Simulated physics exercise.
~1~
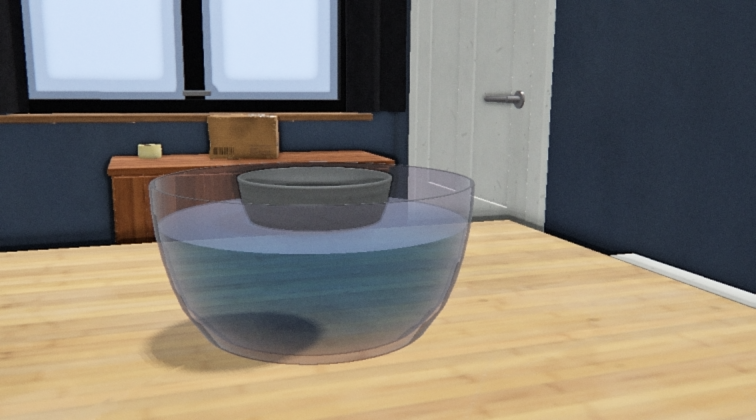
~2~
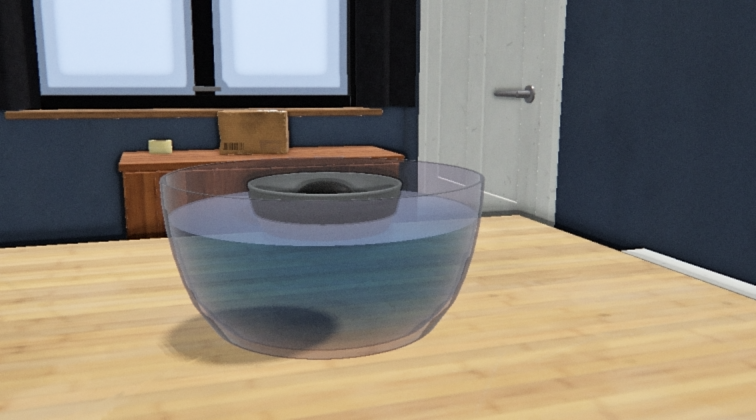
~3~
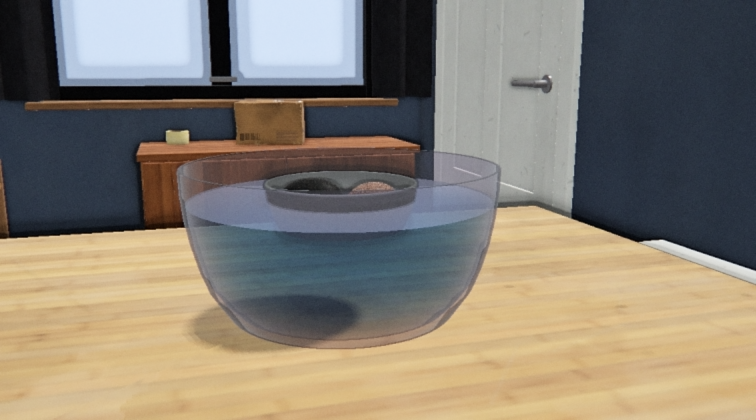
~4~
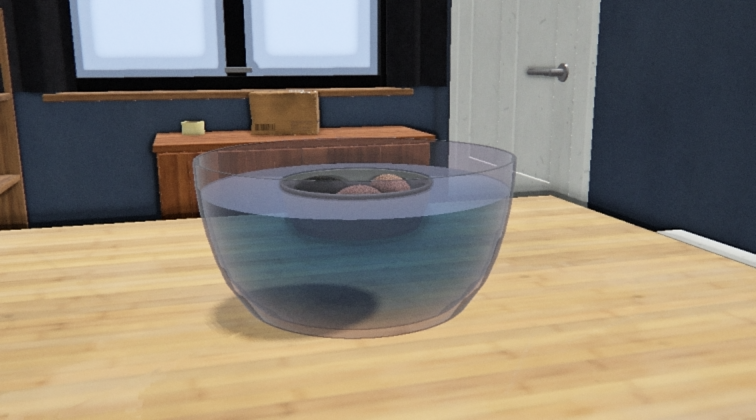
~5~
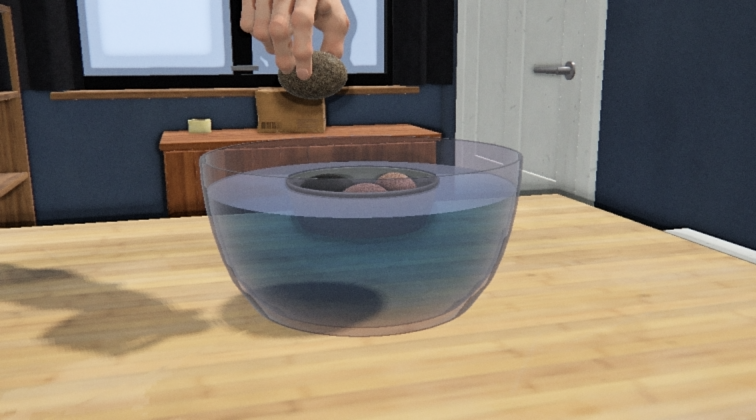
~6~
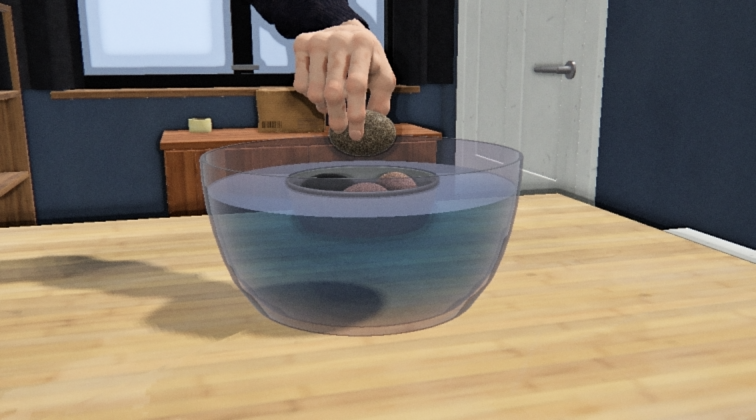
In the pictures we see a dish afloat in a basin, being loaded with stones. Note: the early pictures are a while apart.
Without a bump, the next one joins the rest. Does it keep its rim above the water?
No.
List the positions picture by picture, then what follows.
In the first picture, dish (316, 178) empty; most of its side above the surface.
In the second picture, dish (325, 184) with one aboard; about two thirds of its side above the surface.
In the third picture, dish (341, 183) with two aboard; about a third of its side above the surface.
In the fourth picture, dish (356, 182) with three aboard; hardly any of its side above the surface.
In the fifth picture, dish (362, 180) with three aboard; hardly any of its side above the surface; the next stone in the hand at (313, 75).
In the sixth picture, dish (363, 180) with three aboard; hardly any of its side above the surface; the next stone in the hand at (362, 133).
Soon after, the stone is in and the dish dips.
Later, water pours in over its edge.
In the end, the dish lies on the bottom with its load.
